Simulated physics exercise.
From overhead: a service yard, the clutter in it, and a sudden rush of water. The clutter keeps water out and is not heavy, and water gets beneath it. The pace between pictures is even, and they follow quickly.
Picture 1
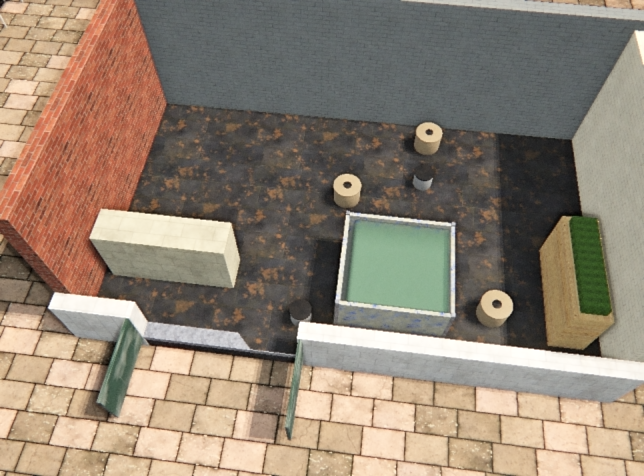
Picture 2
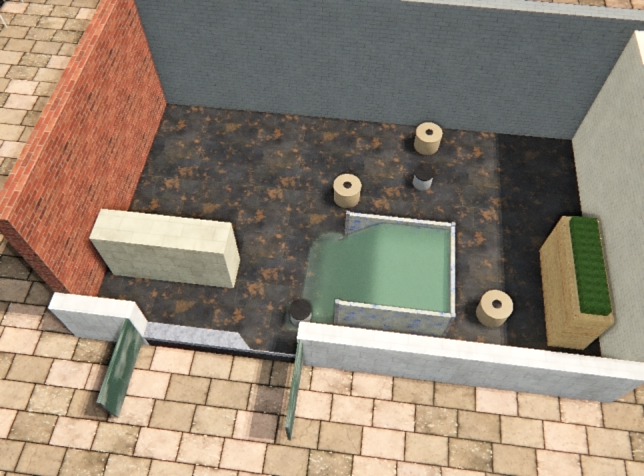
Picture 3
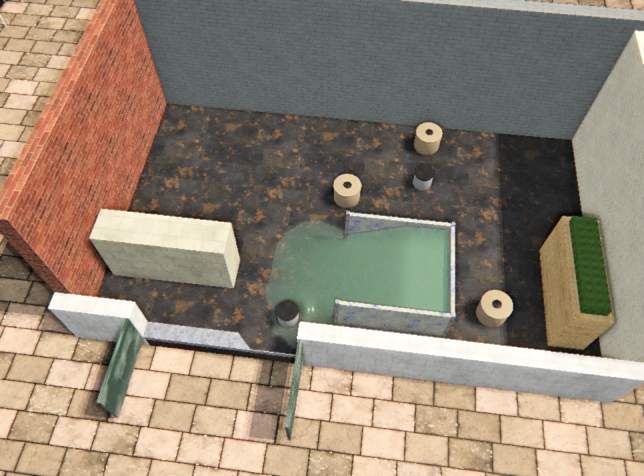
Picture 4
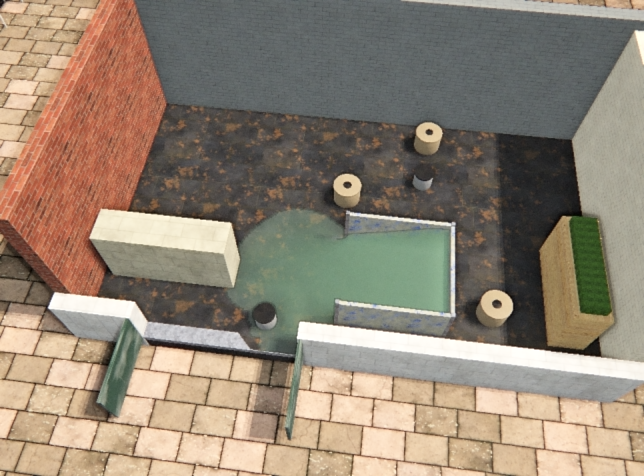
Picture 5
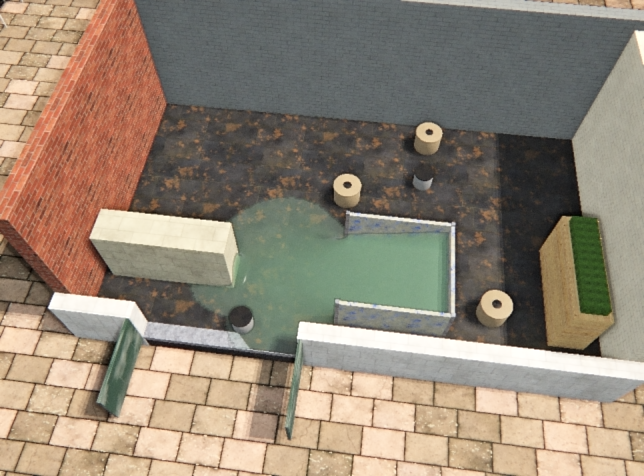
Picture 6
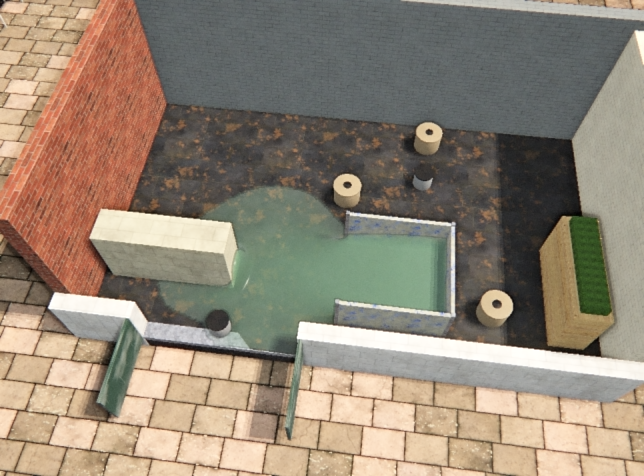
Green water fills a square tank in a walled yard of dark mottled ground, seen from a fixed, high viewpoint. Around it are tan cylinders, a small grey pail, a dark pail near the front opening, a pale block at left and a green-topped planter at right. The tank's left side opens, water spreads leftward around the block, and the dark pail slides left along the front wall.
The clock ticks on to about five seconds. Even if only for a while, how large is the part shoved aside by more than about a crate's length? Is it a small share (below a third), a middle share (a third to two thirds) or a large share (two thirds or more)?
A small share, below a third.
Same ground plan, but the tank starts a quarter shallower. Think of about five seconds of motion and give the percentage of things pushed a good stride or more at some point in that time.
Share moved: Approx. 20 percent.
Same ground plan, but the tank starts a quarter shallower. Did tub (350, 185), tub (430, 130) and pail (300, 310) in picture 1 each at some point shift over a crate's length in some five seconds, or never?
Item by item: Missed the mark, then missed the mark, then cleared the mark.
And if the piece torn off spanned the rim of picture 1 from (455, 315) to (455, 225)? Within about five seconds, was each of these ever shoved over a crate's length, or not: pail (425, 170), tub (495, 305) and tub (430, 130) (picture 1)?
Went past that, went past that, went past that.
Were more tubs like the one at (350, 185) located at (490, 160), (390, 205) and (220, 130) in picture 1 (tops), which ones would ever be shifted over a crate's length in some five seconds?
In order: Hardly budges, hardly budges, then shoved clear.
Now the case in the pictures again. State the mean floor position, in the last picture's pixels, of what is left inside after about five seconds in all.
Mean position: Approx. (419, 206) px.
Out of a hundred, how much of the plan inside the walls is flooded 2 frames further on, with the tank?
35 per cent, roughly.
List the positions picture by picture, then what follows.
A pail at (301, 309) rests on the ground; a tub at (497, 304) rests on the ground; 0 of 5 have shifted, in the first frame.
A pail at (301, 309) rests on the ground; a tub at (497, 304) rests on the ground; 0 of 5 have shifted, in the second frame.
A pail at (288, 310), on the bottom, close to its start; a tub at (497, 304) rests on the ground; 1 of 5 have shifted, in the third frame.
A pail at (265, 313) rests on the ground, a stride from its start; a tub at (497, 304), on the bottom; 1 of 5 have shifted, in the fourth frame.
A pail at (241, 316) rests on the ground, a stride from its start; a tub at (497, 304), on the bottom; 1 of 5 have shifted, in the fifth frame.
A pail at (218, 320) rests on the ground, a stride from its start; a tub at (497, 304) rests on the ground; 1 of 5 have shifted, in the sixth frame.
A moment on, 1 of 5 are well off their spots; 0 afloat.
Next, 1 of 5 are well off their spots; 0 afloat.
Later, 1 of 5 are well off their spots; 0 afloat.
In the end, 1 of 5 are well off their spots, and 1 have been at some point; 0 afloat.
